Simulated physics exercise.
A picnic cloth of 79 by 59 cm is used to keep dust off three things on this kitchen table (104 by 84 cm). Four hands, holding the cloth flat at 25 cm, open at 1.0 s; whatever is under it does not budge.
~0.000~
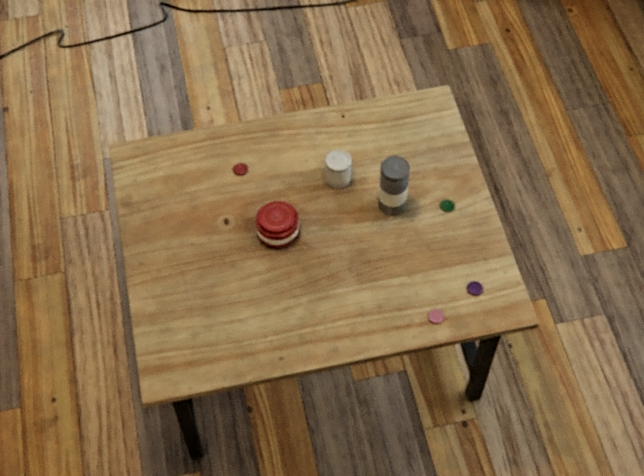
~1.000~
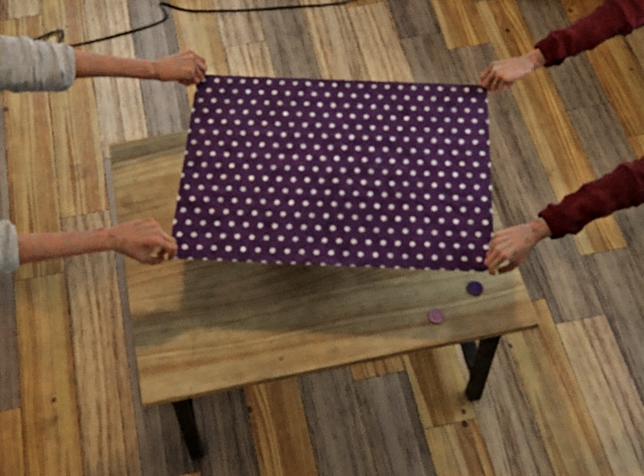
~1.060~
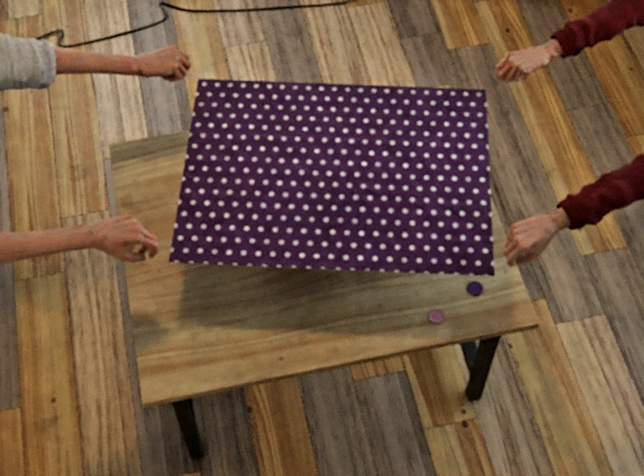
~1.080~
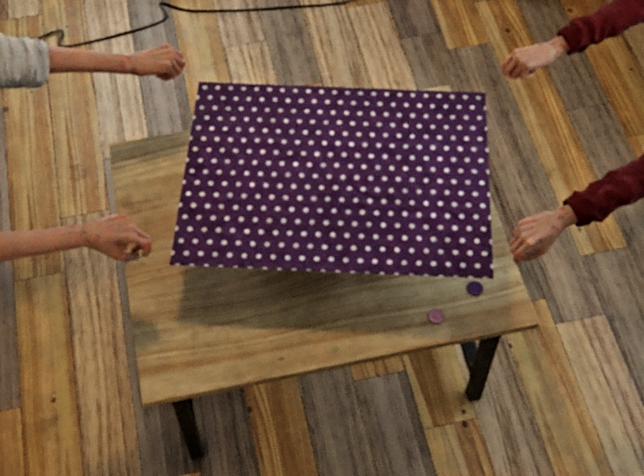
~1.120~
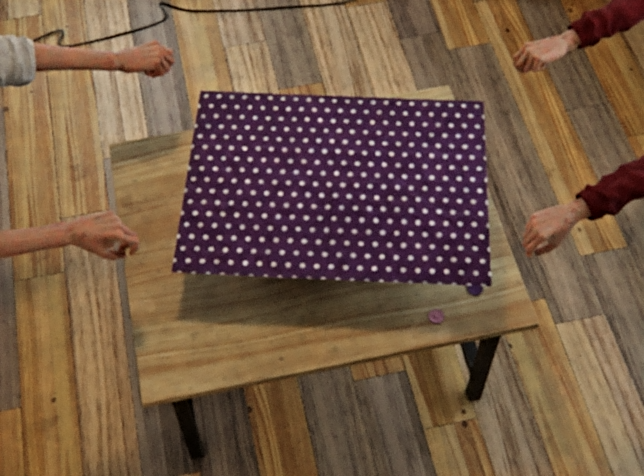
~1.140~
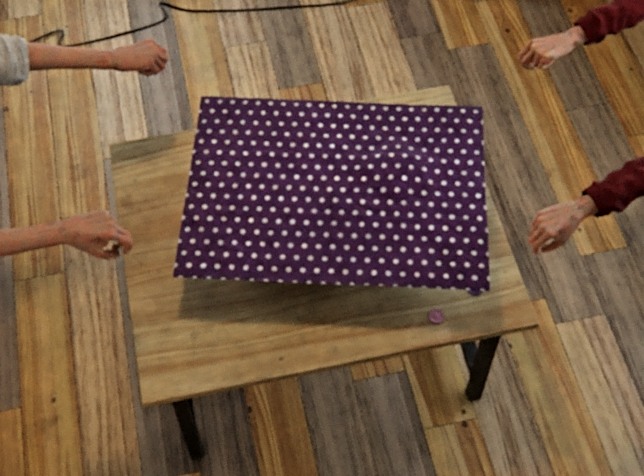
The footage shows a wooden table holding a red bottle, white and grey canisters and small discs, then four hands stretching a purple dotted cloth above it; the hands let go and draw back as the cloth lowers slightly.
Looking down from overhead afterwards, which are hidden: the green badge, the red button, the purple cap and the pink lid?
The green badge vanishes under it, the red button gets covered, the purple cap remains in the open, the pink lid still shows.
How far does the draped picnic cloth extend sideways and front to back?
About 78 cm by 66 cm.
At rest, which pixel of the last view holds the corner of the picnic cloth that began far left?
It ends up approximately at (230, 131).
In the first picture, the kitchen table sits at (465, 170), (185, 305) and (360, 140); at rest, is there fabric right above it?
Going through them in sequence, they come out in plain sight, in plain sight and in plain sight.
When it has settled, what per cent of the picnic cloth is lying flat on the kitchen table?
Roughly 35 % of it.
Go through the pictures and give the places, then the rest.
The first picture shows green badge (448, 205); red button (241, 169); purple cap (475, 288); pink lid (436, 316); red bottle (277, 216), 7 cm tall; grey canister (395, 167), 18 cm tall; white canister (338, 160), 9 cm tall.
The second picture shows picnic cloth corners (168, 258) (198, 75) (487, 86) (495, 272); highest point 25 cm, lowest 25 cm.
The third picture shows picnic cloth corners (169, 262) (199, 79); highest point 23 cm, lowest 23 cm.
The fourth picture shows picnic cloth corners (170, 265) (199, 82); highest point 22 cm, lowest 22 cm.
The fifth picture shows picnic cloth corners (172, 272) (201, 92); highest point 18 cm, lowest 18 cm.
The sixth picture shows picnic cloth corners (173, 277) (202, 97) (482, 108) (490, 291); highest point 18 cm, lowest 16 cm.
After 1.3 s, 30 % of it is down, spanning 78 by 66 cm, above green badge, red button.
After 1.5 s, 35 % of it is down, spanning 78 by 66 cm, above green badge, red button.
After 1.7 s, 35 % of it is down, spanning 78 by 66 cm, above green badge, red button.
After 1.9 s, 35 % of it is down, spanning 78 by 66 cm, above green badge, red button.
After 2.7 s, 35 % of it is down, spanning 78 by 66 cm, above green badge, red button.
